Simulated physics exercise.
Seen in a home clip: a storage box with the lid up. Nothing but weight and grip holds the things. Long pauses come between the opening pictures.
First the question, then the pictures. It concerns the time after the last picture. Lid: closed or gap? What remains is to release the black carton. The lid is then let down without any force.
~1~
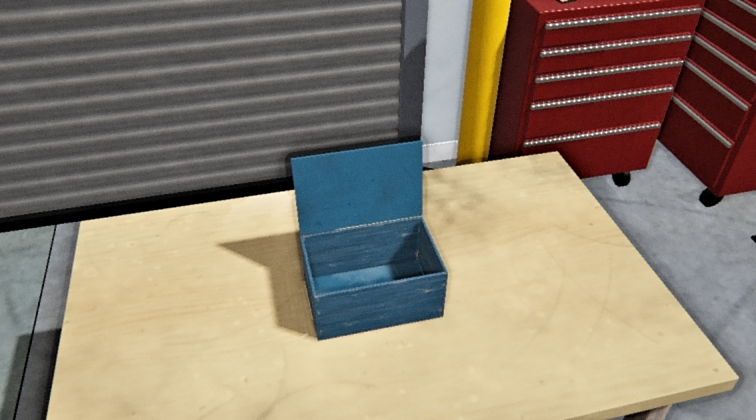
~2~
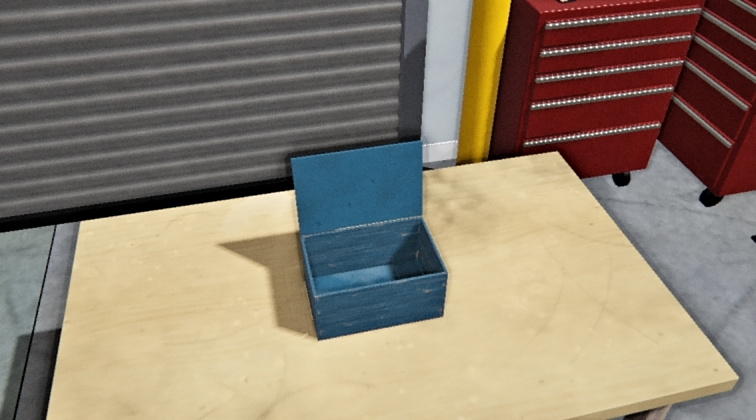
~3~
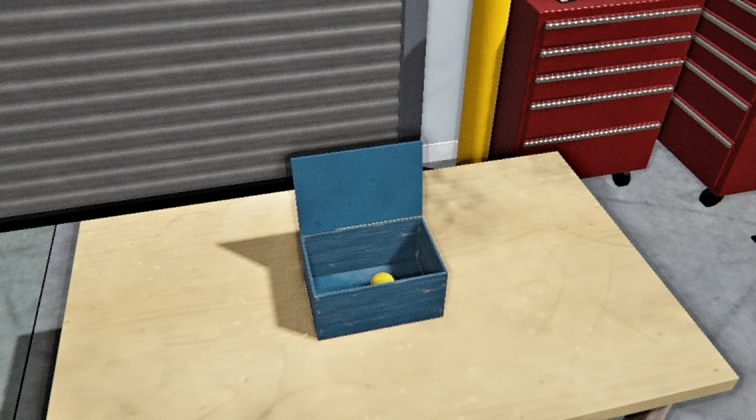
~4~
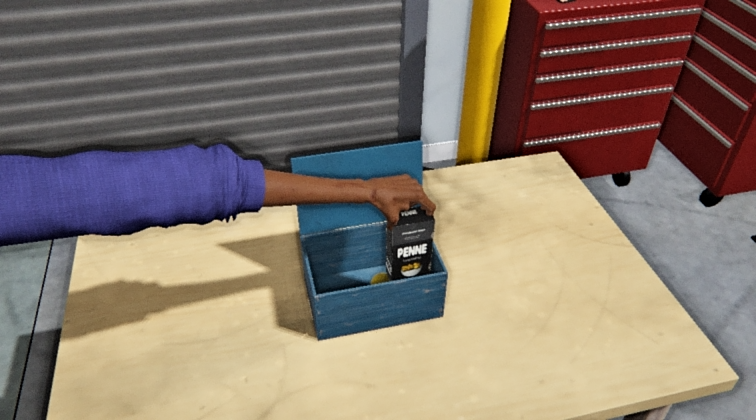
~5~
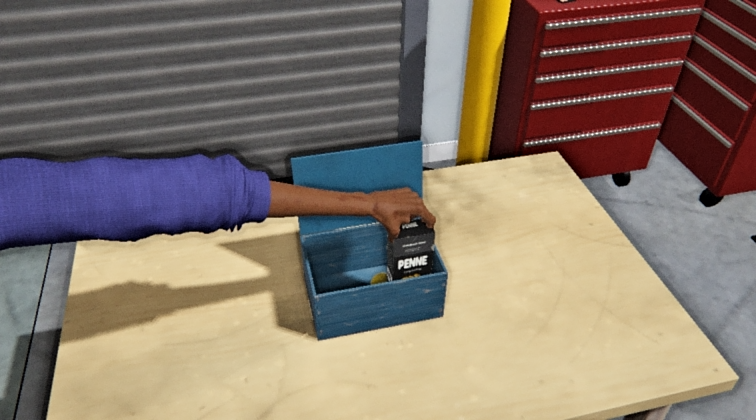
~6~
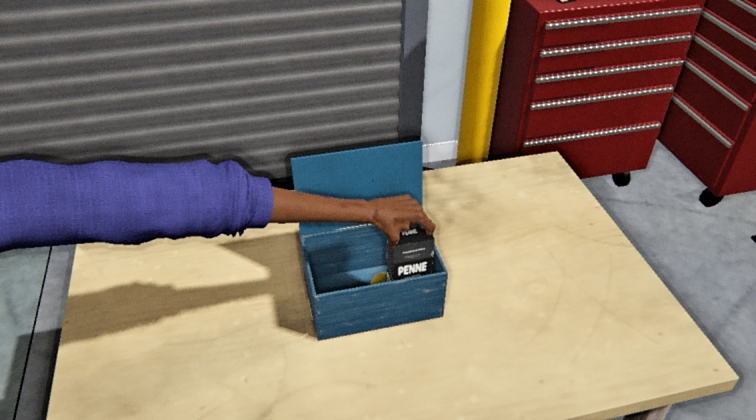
The lid is going to stand open.
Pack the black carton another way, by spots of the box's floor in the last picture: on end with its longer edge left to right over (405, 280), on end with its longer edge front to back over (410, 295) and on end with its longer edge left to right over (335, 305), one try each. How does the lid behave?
Well, first time it won't go down, second time it won't go down, and third time it won't go down.
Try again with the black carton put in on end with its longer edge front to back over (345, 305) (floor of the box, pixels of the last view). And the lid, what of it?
Note: It fails to lower.
Then, 1.20 s past the last view, lid starting down; black carton displaced about its own width near (408, 283).
Then, 1.70 s past the last view, lid 49° above the rim; black carton displaced about its own width near (408, 283).
Finally, lid 15° above the rim; moved from the start, black carton; yellow lemon still in place. Final places as the last picture's camera would see them, black carton near (408, 283).
